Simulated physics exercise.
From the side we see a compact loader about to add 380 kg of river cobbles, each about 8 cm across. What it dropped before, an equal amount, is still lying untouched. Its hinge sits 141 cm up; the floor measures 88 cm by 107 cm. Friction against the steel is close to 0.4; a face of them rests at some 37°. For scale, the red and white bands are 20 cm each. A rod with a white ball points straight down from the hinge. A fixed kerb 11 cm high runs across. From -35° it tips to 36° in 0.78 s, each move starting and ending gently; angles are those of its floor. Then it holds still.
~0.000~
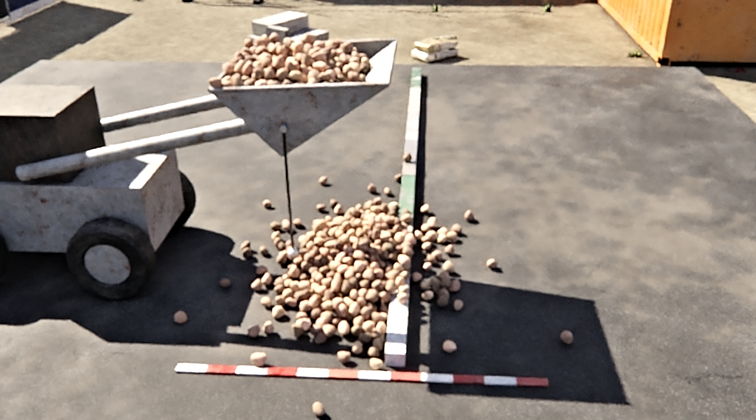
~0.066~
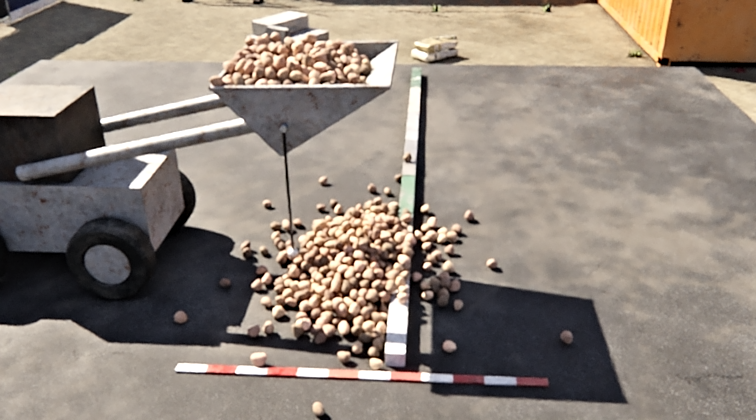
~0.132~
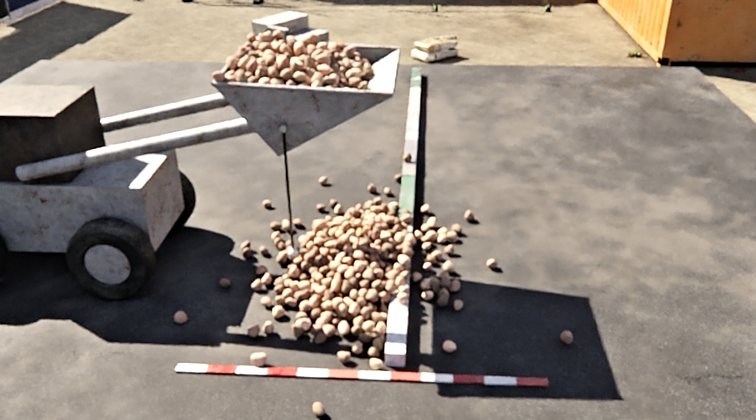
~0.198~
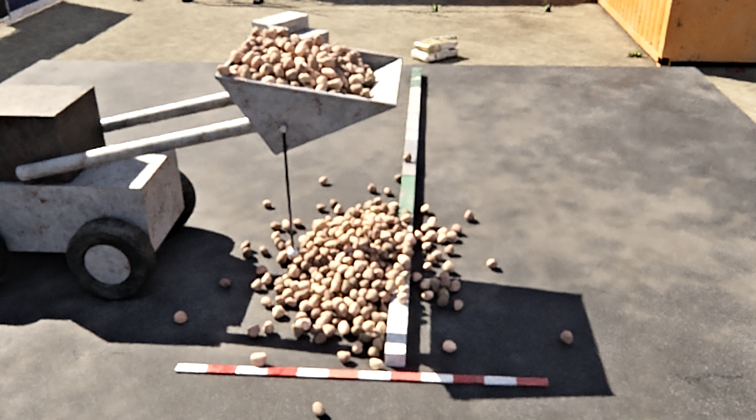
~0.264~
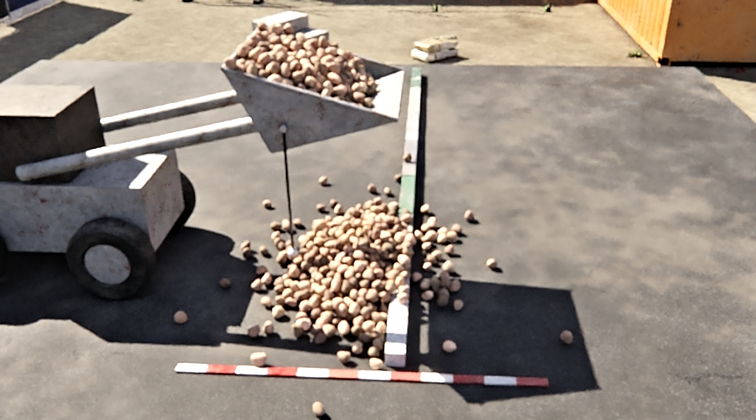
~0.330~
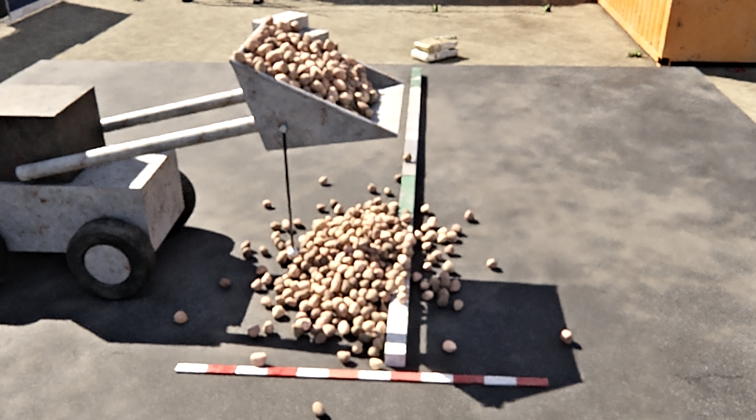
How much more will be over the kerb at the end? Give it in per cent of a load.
Close to 96 parts in a hundred.
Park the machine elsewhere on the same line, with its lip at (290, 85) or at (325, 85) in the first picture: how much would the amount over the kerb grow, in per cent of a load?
About 20 and 50 per cent.
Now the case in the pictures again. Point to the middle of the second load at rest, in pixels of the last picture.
Around (465, 261).
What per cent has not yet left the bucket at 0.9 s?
Roughly 80 per cent is still inside.
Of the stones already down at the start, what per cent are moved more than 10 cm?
Roughly 5 per cent of them.
After 0.6 s the floor is at 24°; in per cent of one load, 100 in the bucket, 94 on this side of the kerb, 6 over the kerb; the foremost stones are at (473, 262).
After 0.9 s the floor is at 36°; in per cent of one load, 78 in the bucket, 115 on this side of the kerb, 7 over the kerb; the foremost stones are at (473, 262).
After 1.2 s the floor is at 36°; in per cent of one load, 22 in the bucket, 119 on this side of the kerb, 60 over the kerb; the foremost stones are at (503, 263).
After 3.8 s the floor is at 36°; in per cent of one load, 0 in the bucket, 98 on this side of the kerb, 102 over the kerb; the foremost stones are at (682, 245). Net gain over the kerb, 96.
